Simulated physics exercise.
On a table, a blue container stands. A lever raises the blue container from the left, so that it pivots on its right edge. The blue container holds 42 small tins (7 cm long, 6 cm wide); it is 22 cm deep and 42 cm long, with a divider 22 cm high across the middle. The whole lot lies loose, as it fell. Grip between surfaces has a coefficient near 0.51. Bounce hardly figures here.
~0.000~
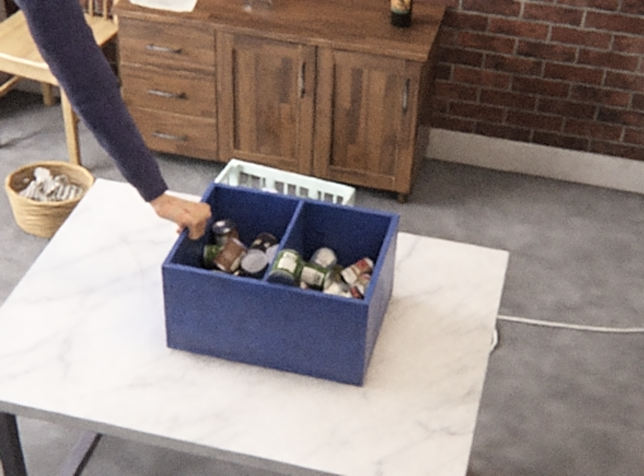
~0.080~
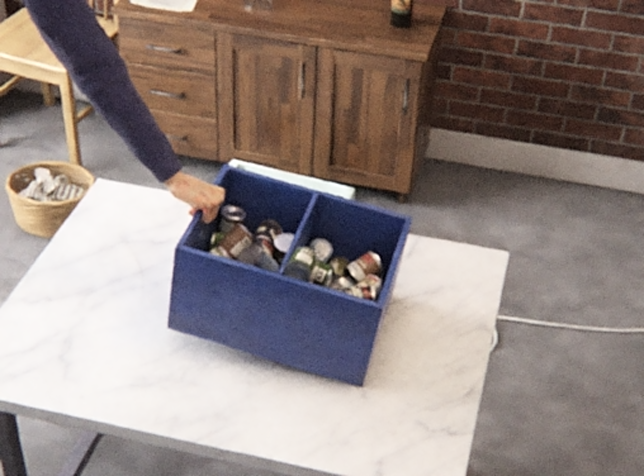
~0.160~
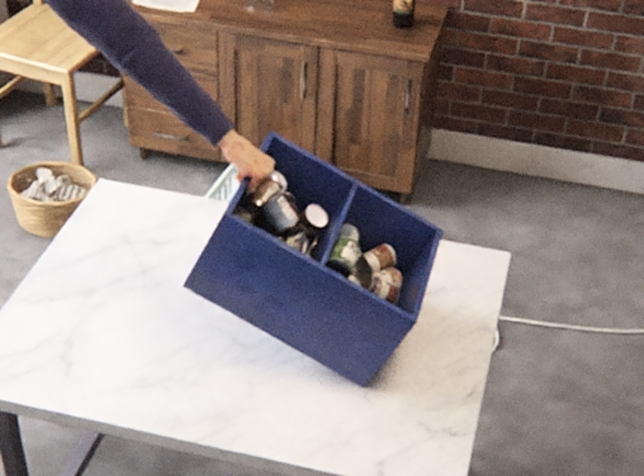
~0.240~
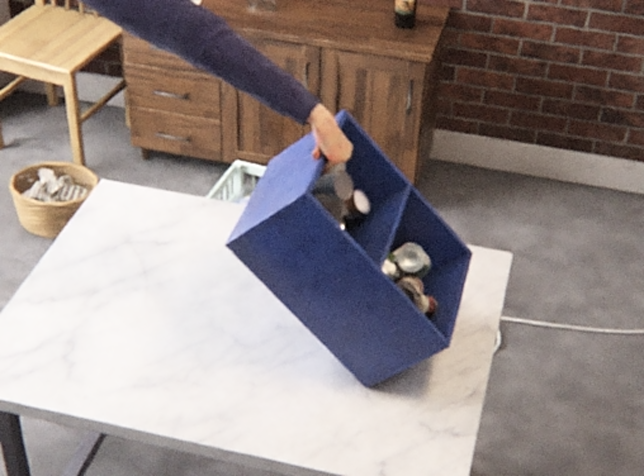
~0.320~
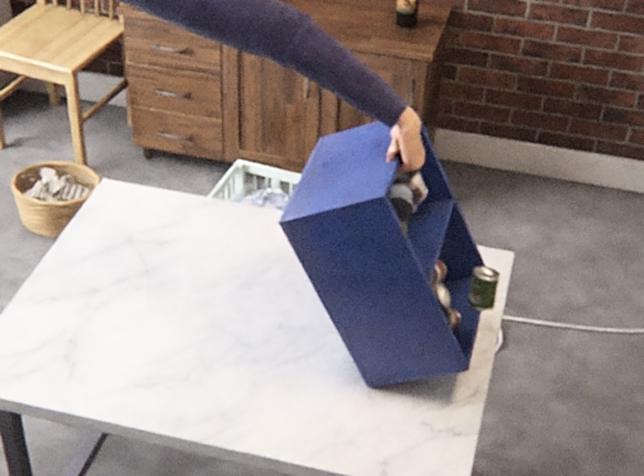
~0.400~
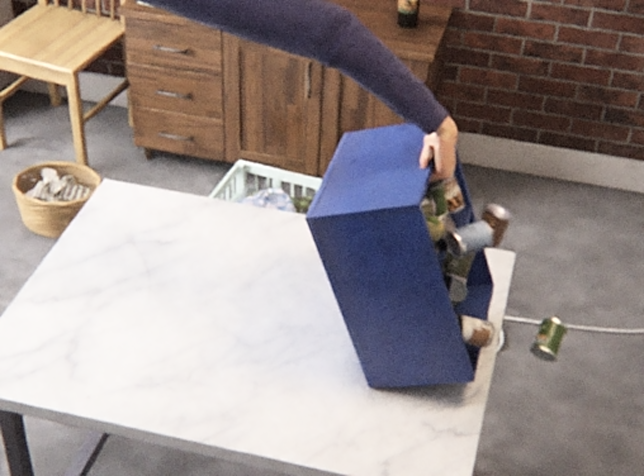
Blue divided box of small tins being tilted steeply rightward by a hand on a marble-topped table, several tins tumbling out.
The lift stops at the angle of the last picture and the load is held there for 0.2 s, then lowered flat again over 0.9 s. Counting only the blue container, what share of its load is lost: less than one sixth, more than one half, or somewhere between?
It sheds one-sixth up to half.
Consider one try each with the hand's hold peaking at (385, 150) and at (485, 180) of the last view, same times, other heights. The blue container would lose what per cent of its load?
Loss for the blue container - 10 percent, then 60 percent.
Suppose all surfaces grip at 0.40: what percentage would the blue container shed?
Then blue container 30 per cent.
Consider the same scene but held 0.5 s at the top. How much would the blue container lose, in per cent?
The blue container would shed 30 percent of its load.
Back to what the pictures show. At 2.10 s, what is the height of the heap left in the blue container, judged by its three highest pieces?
About 14 cm.
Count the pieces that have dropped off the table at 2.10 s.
The number is close to 12.
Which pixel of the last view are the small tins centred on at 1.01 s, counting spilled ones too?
In the last view, the centre sits near (388, 306).
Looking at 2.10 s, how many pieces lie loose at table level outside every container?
Piece count: Roughly 0.
After 0.67 s, tilt 69°; 12 of 42 out of the blue container.
After 1.01 s, tilt 40°; 13 of 42 out of the blue container.
After 1.49 s, tilt 0°; 13 of 42 out of the blue container.
Outcome (at 2.10 s), 13 of 42 out of the blue container. Asked share, 13 of 42, 31 per cent.
